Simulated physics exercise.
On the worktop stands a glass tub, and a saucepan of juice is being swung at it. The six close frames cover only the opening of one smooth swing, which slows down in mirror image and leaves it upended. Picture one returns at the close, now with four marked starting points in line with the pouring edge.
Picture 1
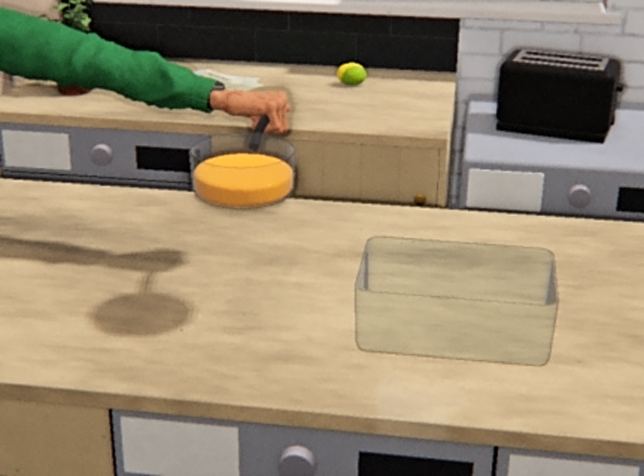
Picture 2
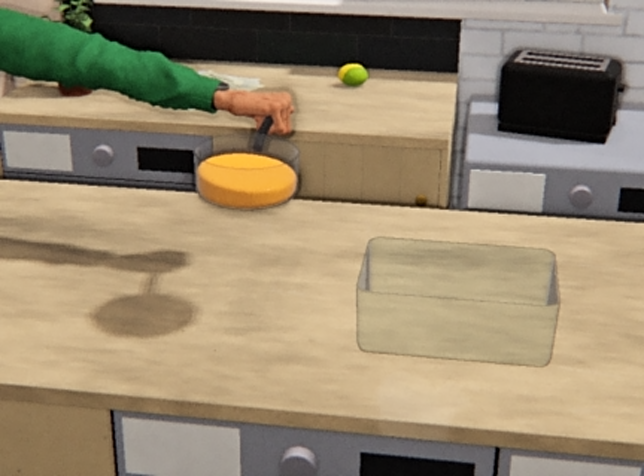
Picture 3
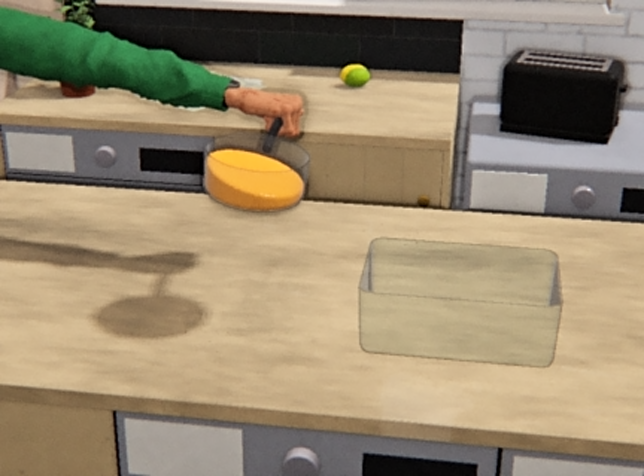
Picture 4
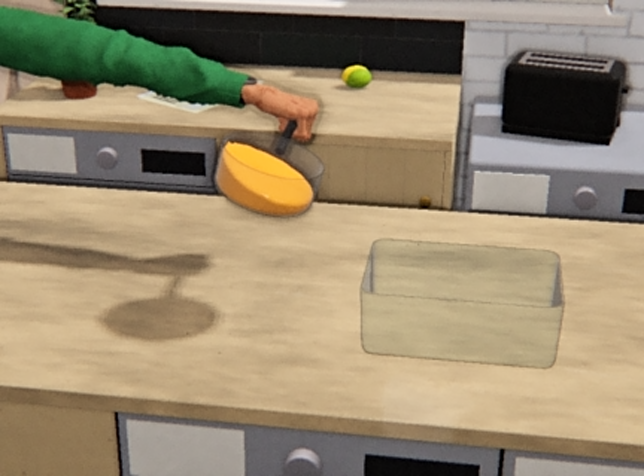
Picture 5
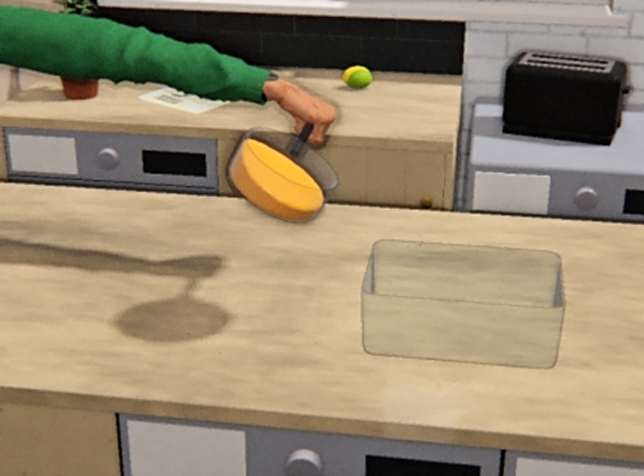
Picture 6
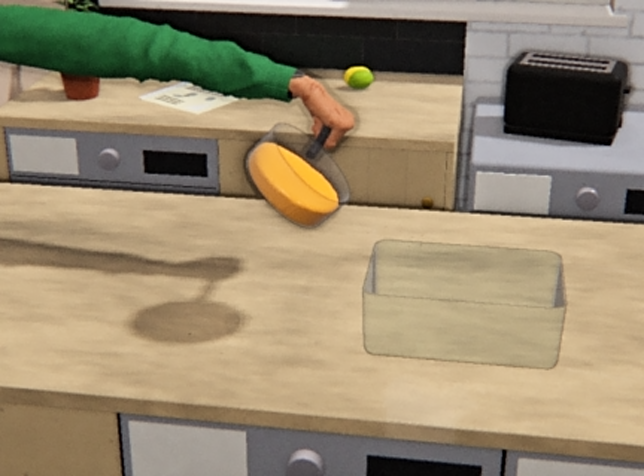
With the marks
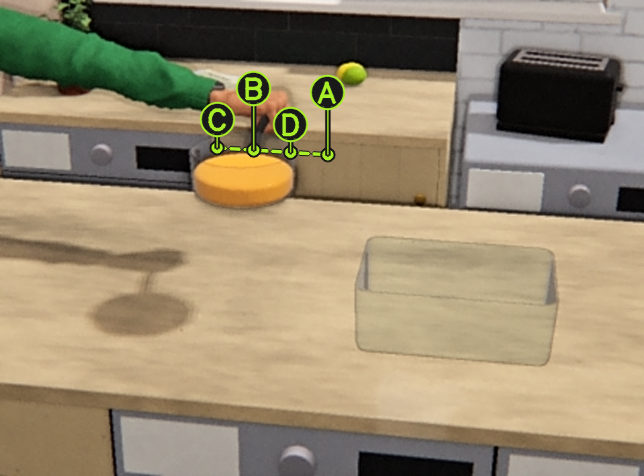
A green-sleeved arm moves a saucepan of orange juice rightward toward a glass tub, tilting it steadily.
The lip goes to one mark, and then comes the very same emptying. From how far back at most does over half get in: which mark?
B is the one.
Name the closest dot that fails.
Here it is dot C.
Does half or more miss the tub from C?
Yes.
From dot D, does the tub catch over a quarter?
Yes, clearly.
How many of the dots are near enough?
Three of the four.
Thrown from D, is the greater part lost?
No.
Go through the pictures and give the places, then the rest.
Upright, lip at (292, 152); tub from (355, 347) to (549, 364); nothing has left yet.
Upright, lip at (297, 154); nothing has left yet.
Tipped about 7°, lip at (307, 160); nothing has left yet.
Tipped about 16°, lip at (322, 170); nothing has left yet.
Tipped about 28°, lip at (337, 183); nothing has left yet.
Tipped about 43°, lip at (349, 197); nothing has left yet.
On the marked copy, A at (327, 154); B at (253, 150); C at (217, 147); D at (290, 152).
If A is chosen, about 85 % lands in the tub, 6 % falls short and 9 % goes beside or beyond.
If B is chosen, about 64 % lands in the tub, 29 % falls short and 7 % goes beside or beyond.
If C is chosen, about 23 % lands in the tub, 74 % falls short and 3 % goes beside or beyond.
If D is chosen, about 74 % lands in the tub, 16 % falls short and 10 % goes beside or beyond.
